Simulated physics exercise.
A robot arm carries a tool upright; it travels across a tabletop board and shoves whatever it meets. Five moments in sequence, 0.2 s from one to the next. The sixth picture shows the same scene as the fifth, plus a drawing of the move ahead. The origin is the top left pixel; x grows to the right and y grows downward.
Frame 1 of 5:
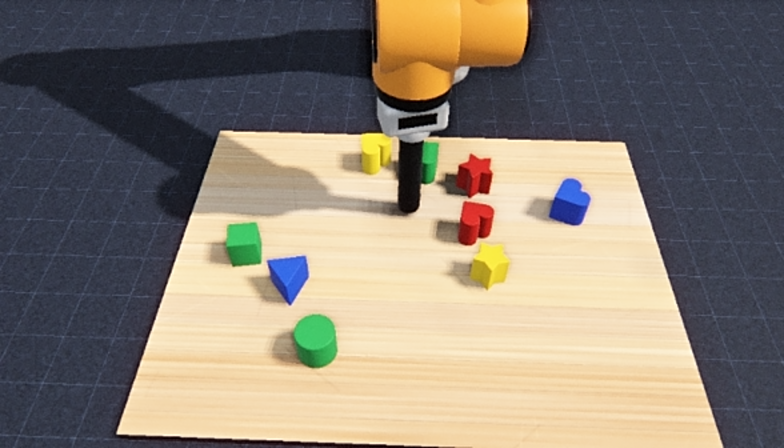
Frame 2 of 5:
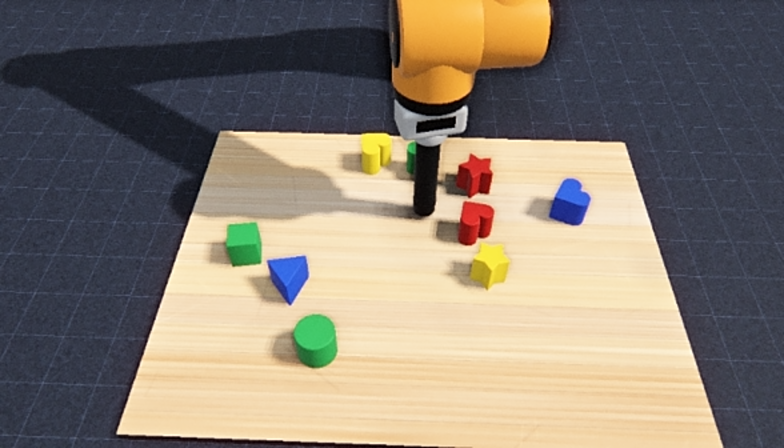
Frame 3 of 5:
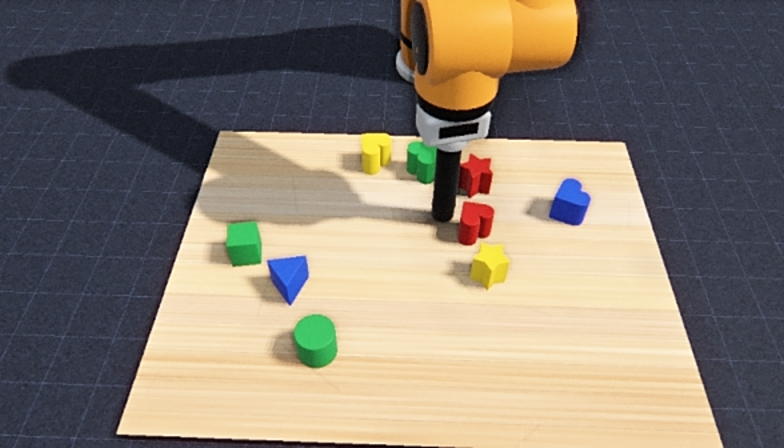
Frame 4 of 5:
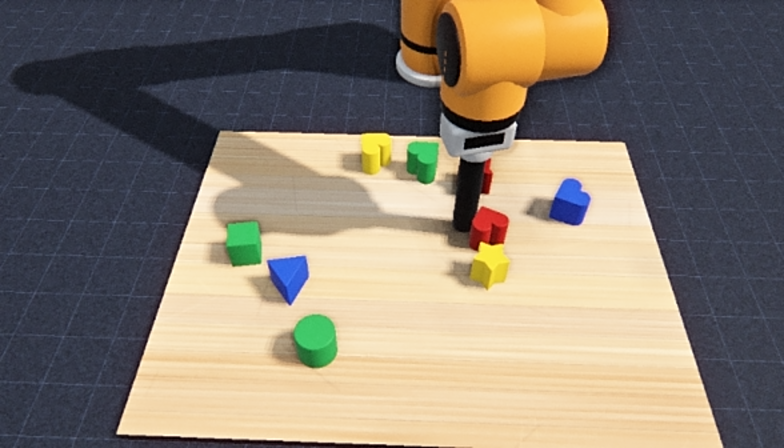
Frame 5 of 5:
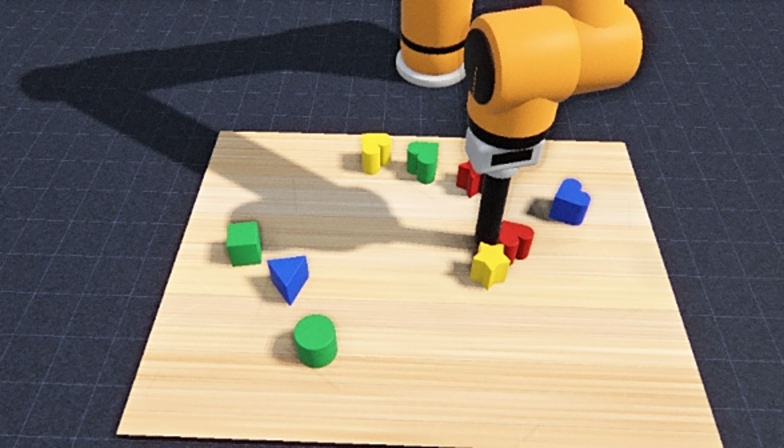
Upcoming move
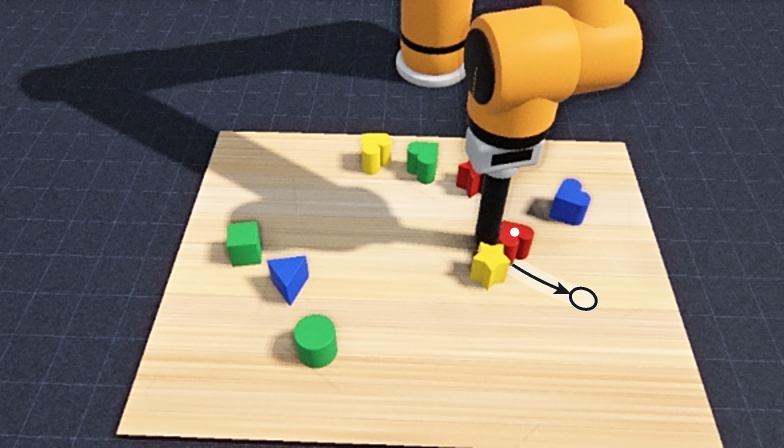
To begin with, an orange robot arm holds its black rod upright over a wooden board scattered with colorful blocks, left of the red heart. The rod moves rightward and slightly toward the viewer, then pushes the red heart a short way right and nearer, behind the yellow star.
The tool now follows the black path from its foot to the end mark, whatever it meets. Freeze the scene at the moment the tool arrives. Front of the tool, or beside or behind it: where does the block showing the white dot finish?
The tool loses it on the way.
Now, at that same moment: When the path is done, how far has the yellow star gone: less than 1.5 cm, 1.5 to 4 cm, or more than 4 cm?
Net shift: Below 1.5 cm.
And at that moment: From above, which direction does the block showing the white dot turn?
Twists anticlockwise.
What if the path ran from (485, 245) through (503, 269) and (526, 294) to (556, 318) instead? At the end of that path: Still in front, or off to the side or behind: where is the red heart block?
When the path ends, it will lie beside or behind the tool.
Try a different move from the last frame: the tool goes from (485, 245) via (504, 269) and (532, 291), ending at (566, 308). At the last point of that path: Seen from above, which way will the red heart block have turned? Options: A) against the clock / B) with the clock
My answer is option A.
The drawn path runs from (485, 245) over (529, 275) to (583, 299); the dot is on the red heart block.
What follows on the original path. One third of the way, tool at (515, 261); yellow star at (492, 257), turned 15° clockwise; red heart block at (547, 245), turned 20° anticlockwise.
Two thirds of the way, tool at (548, 279); yellow star at (492, 257), turned 15° clockwise; red heart block at (569, 247), turned 60° anticlockwise.
At the end, tool at (585, 294); yellow star at (492, 257), turned 15° clockwise; red heart block at (571, 246), turned 70° anticlockwise.
